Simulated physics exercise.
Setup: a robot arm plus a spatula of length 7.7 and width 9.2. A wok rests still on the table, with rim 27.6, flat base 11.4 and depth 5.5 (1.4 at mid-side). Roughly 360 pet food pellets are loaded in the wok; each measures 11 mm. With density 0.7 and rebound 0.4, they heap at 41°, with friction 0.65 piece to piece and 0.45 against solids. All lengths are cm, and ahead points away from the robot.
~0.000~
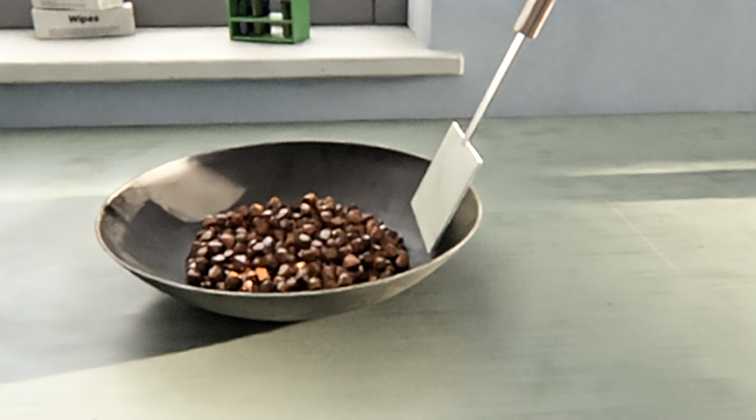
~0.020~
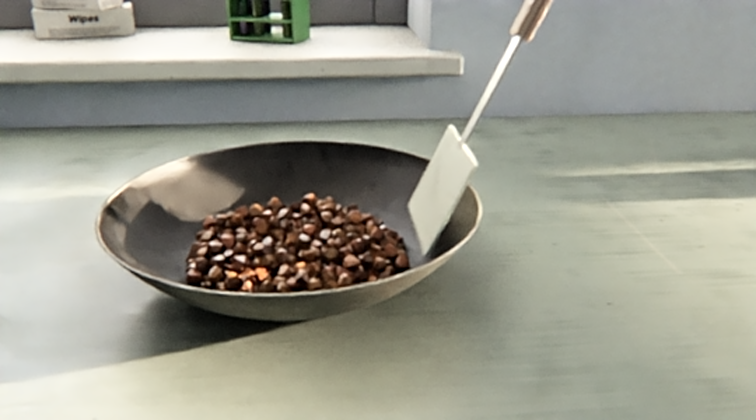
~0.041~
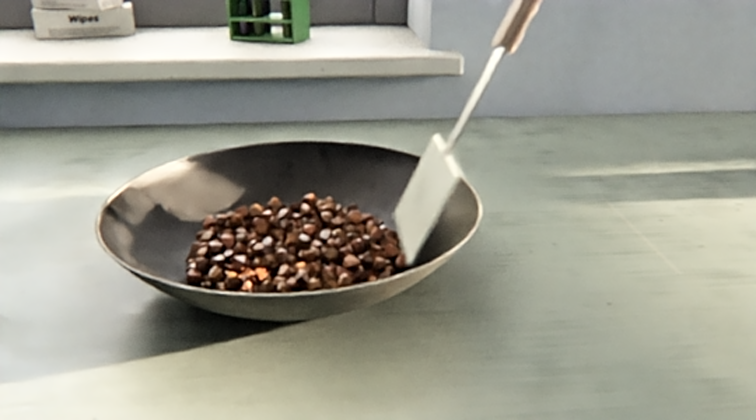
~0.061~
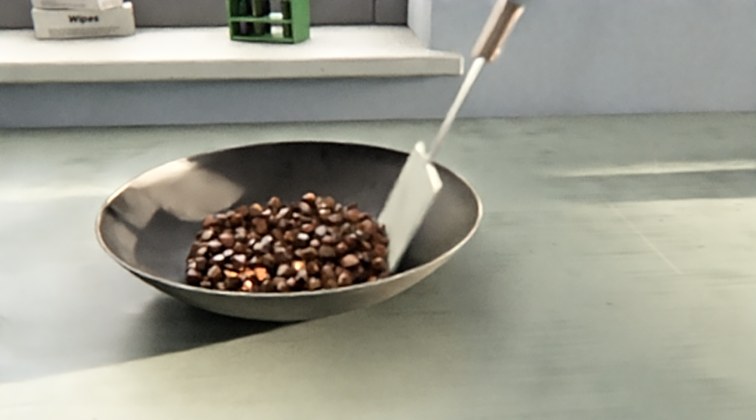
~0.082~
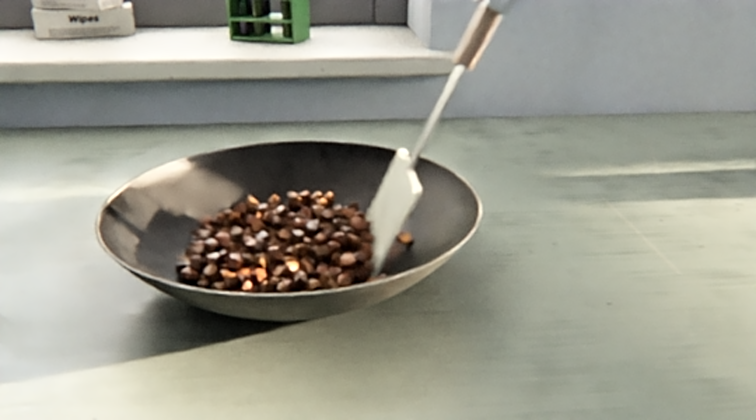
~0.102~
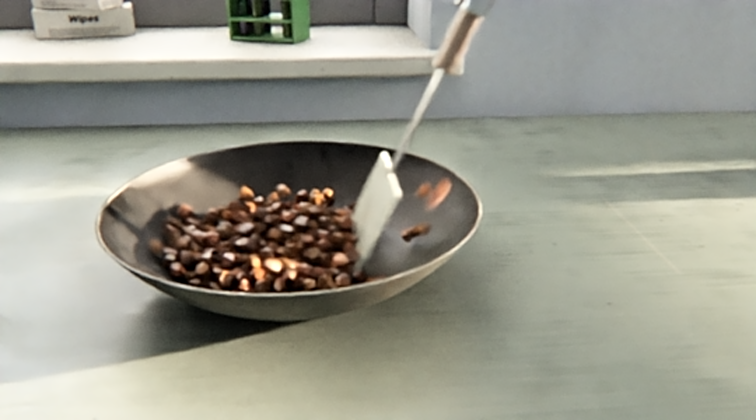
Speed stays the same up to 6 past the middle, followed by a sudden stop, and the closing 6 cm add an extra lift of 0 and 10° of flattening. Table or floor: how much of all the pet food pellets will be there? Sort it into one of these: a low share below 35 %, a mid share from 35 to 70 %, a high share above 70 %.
A low share, below 35 %.
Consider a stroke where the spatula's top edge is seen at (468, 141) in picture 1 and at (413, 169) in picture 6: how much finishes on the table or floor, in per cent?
About 5 per cent.
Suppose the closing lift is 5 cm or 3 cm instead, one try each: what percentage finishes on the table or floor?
Result: Approx. 5 % and 5 %, one try each.
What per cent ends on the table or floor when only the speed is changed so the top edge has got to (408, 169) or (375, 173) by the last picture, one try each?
About 10 and 15 per cent.
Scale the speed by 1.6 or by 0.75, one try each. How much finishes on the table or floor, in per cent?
About 20 and 5 per cent.
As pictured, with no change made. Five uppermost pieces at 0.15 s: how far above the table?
8 cm.
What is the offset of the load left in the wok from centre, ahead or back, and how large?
It sits near 6.5 centimetres ahead of centre.
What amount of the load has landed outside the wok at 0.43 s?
It is near 10 percent.
After 0.15 s, sloping 65°, highest piece 16 above the table; 356 in the wok, 2 on the blade or in flight.
After 0.20 s, sloping 60°, highest piece 24 above the table; 356 in the wok, 2 on the blade or in flight.
After 0.43 s, sloping 55°, highest piece 26 above the table; 322 in the wok, 35 on the table or floor, 1 on the blade or in flight.
After 1.48 s, sloping 55°, highest piece 7 above the table; 321 in the wok, 37 on the table or floor.
At rest, 321 in the wok, 37 on the table or floor. That is 10 % on the table or floor.
